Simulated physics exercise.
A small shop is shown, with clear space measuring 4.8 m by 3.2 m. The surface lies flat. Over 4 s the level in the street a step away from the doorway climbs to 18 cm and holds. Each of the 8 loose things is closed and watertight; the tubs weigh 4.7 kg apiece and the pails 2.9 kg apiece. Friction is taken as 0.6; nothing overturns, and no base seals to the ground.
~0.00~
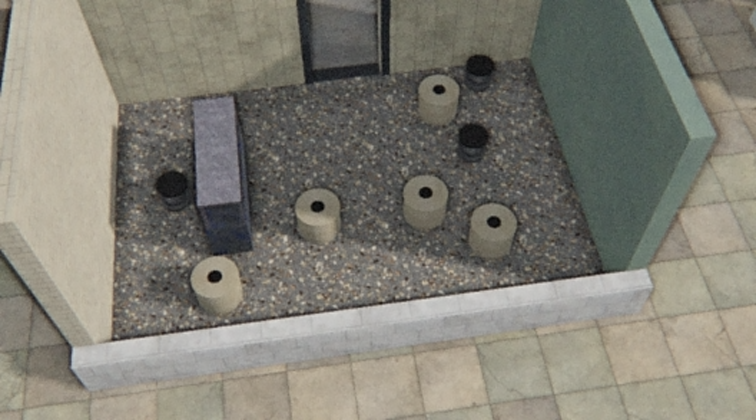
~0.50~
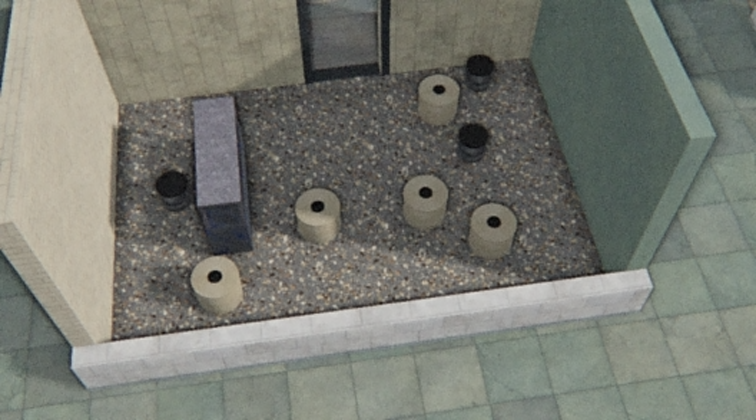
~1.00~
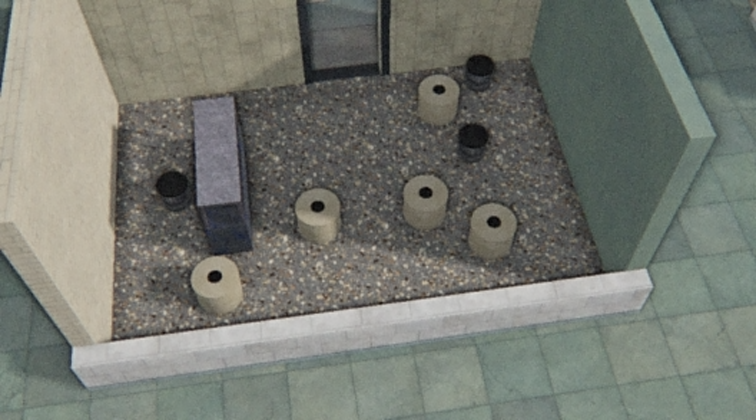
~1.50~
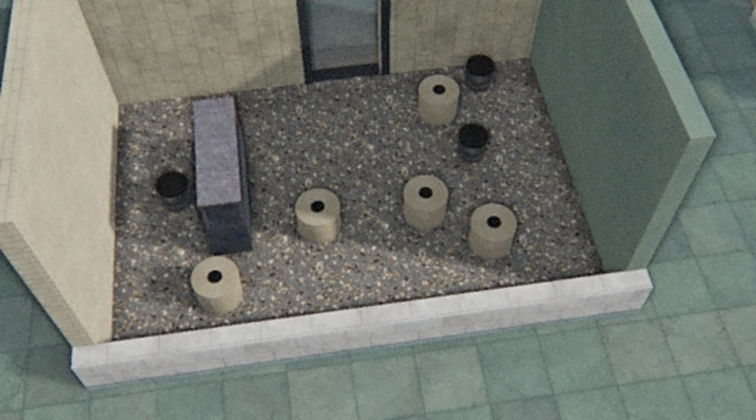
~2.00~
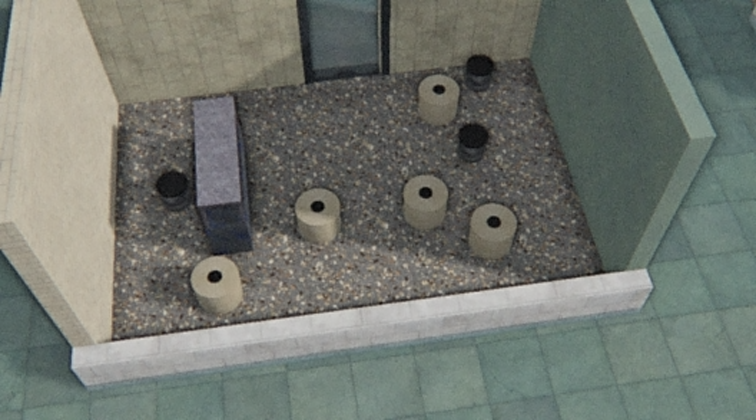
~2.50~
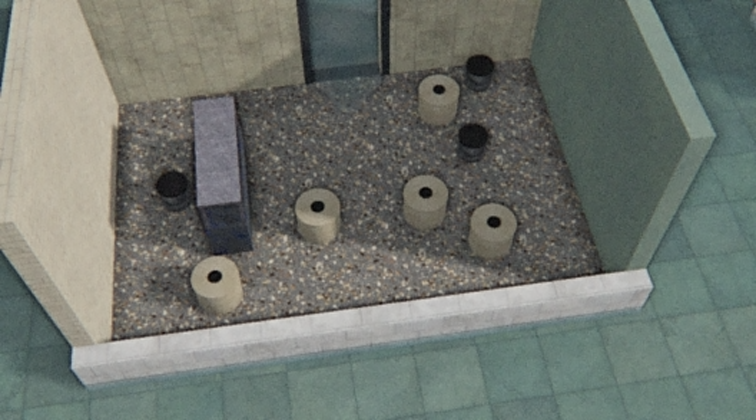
In this clip, a small walled shop holds five pale cylinders, three dark round containers and a tall grey unit, all staying still, while the paving outside turns from beige to blue-green and bluish water appears at the back doorway.
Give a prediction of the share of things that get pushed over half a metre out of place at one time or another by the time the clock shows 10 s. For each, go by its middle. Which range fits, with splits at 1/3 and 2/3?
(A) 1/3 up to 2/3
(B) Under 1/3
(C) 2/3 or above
Answer: A.
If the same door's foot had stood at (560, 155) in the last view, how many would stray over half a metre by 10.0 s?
Count: 6.
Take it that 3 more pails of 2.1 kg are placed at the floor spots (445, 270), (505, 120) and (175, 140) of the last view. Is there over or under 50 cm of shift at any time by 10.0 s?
Result, in listed order: Exceeded / not exceeded / not exceeded.
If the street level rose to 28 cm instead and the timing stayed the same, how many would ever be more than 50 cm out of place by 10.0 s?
You'd get 6 in that case.
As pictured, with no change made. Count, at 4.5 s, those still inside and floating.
At that point I count 0.
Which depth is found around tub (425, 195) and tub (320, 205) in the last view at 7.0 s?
About 7 and 6 cm.
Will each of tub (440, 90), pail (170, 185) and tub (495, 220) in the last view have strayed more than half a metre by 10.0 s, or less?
So that's inside it for the first, inside it for the second and beyond it for the last.
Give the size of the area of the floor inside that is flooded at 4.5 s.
I'd put it close to 5.0 m2.
After 3.5 s 0 of 8 are over 50 cm from their spots; 0 afloat.
After 4.5 s 0 of 8 are over 50 cm from their spots; 0 afloat.
After 7.0 s 2 of 8 are over 50 cm from their spots; 2 afloat.
After 10.0 s 4 of 8 are over 50 cm from their spots, and 4 have been at some point; 4 afloat.
